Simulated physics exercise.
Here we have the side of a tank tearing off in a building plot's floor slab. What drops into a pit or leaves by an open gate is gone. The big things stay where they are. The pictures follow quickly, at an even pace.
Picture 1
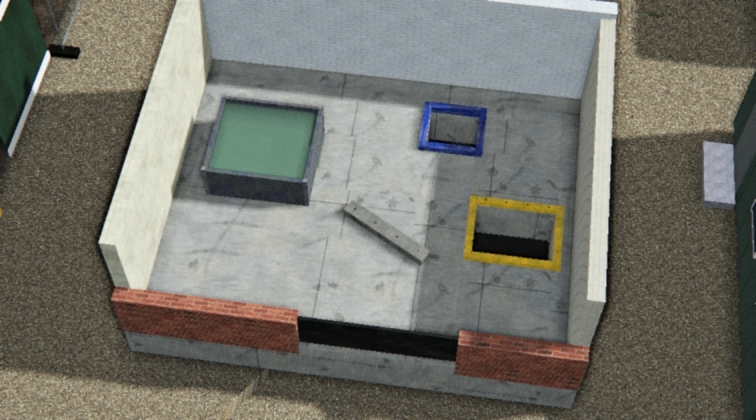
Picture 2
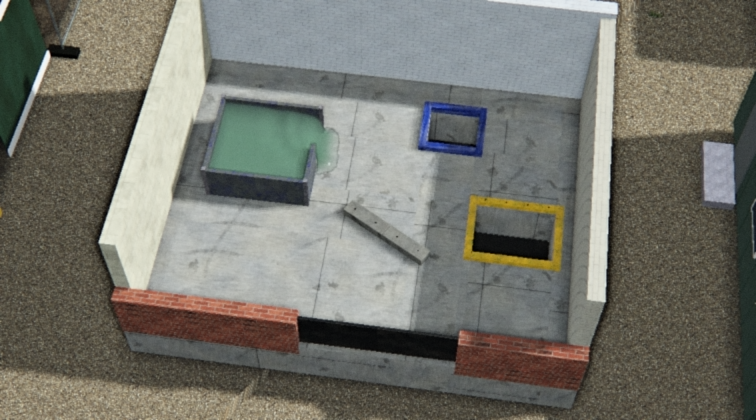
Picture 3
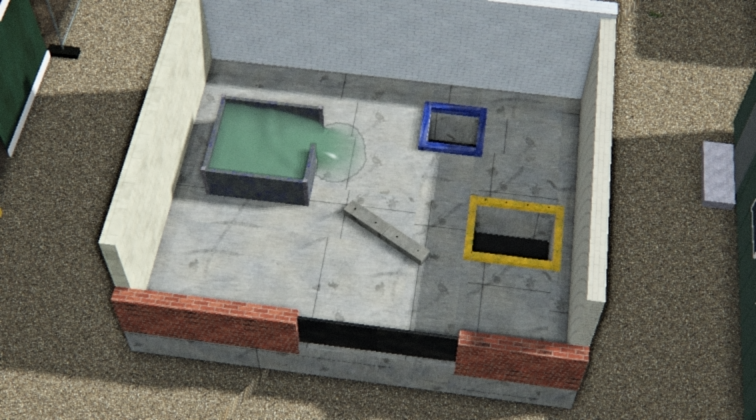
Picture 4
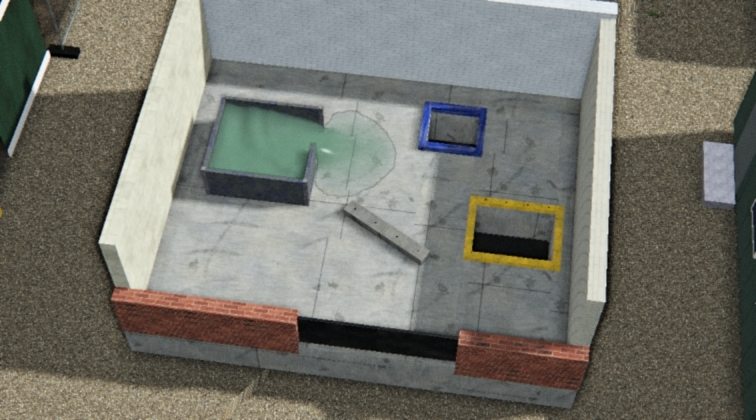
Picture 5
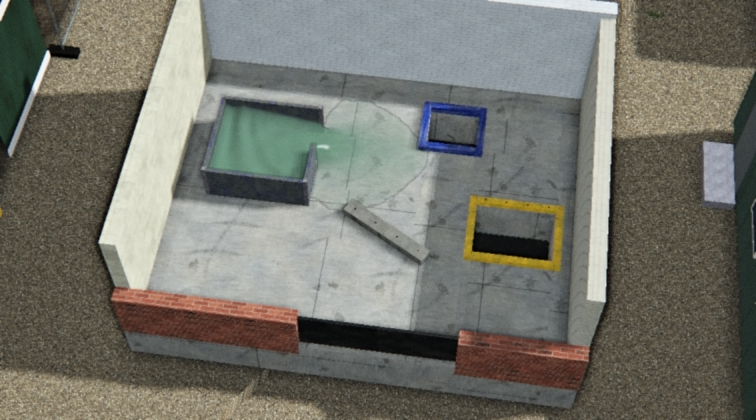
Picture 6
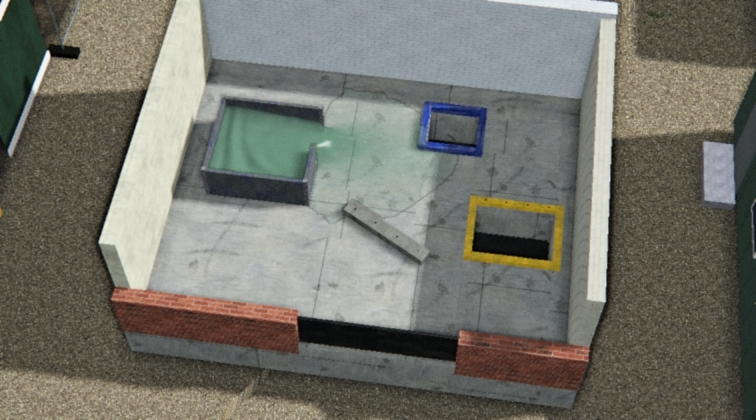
A walled concrete floor held a square tank of green water until its right side broke open, and the water poured out, spreading rightward in a widening, thinning sheet past the blue-edged pit.
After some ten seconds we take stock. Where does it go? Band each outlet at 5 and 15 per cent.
One by one: The gate takes not even 5 %; the blue pit takes between 5 and 15 %; the yellow pit takes not even 5 %.
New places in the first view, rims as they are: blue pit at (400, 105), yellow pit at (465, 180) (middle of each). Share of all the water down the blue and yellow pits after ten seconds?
Parts in a hundred: Blue 4, yellow 14.
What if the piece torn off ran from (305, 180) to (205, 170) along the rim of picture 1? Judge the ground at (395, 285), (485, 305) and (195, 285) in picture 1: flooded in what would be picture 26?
As listed: Covered, wet, flooded.
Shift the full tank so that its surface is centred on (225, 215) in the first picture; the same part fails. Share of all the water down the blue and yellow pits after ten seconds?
Parts in a hundred: Blue 2, yellow 2.
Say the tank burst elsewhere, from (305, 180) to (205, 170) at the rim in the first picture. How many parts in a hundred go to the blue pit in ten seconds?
Roughly, in per cent: Blue 0.
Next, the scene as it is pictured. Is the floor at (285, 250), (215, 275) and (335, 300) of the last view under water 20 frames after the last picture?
In that order: Dry, no water, clear.
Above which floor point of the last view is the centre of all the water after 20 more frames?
I would point to (380, 169).
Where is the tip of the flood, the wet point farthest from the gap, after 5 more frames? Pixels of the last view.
Around (560, 170).
A moment on, water covers 25 % of the floor; the gate 0 %, the blue pit 3 %, the yellow pit 0 %.
Next, water covers 35 % of the floor; the gate 0 %, the blue pit 6 %, the yellow pit 1 %.
Then, water covers 45 % of the floor; the gate 0 %, the blue pit 8 %, the yellow pit 1 %.
Later, water covers 65 % of the floor; the gate 0 %, the blue pit 8 %, the yellow pit 2 %.
In the end, water covers 85 % of the floor; the gate 0 %, the blue pit 8 %, the yellow pit 2 %.
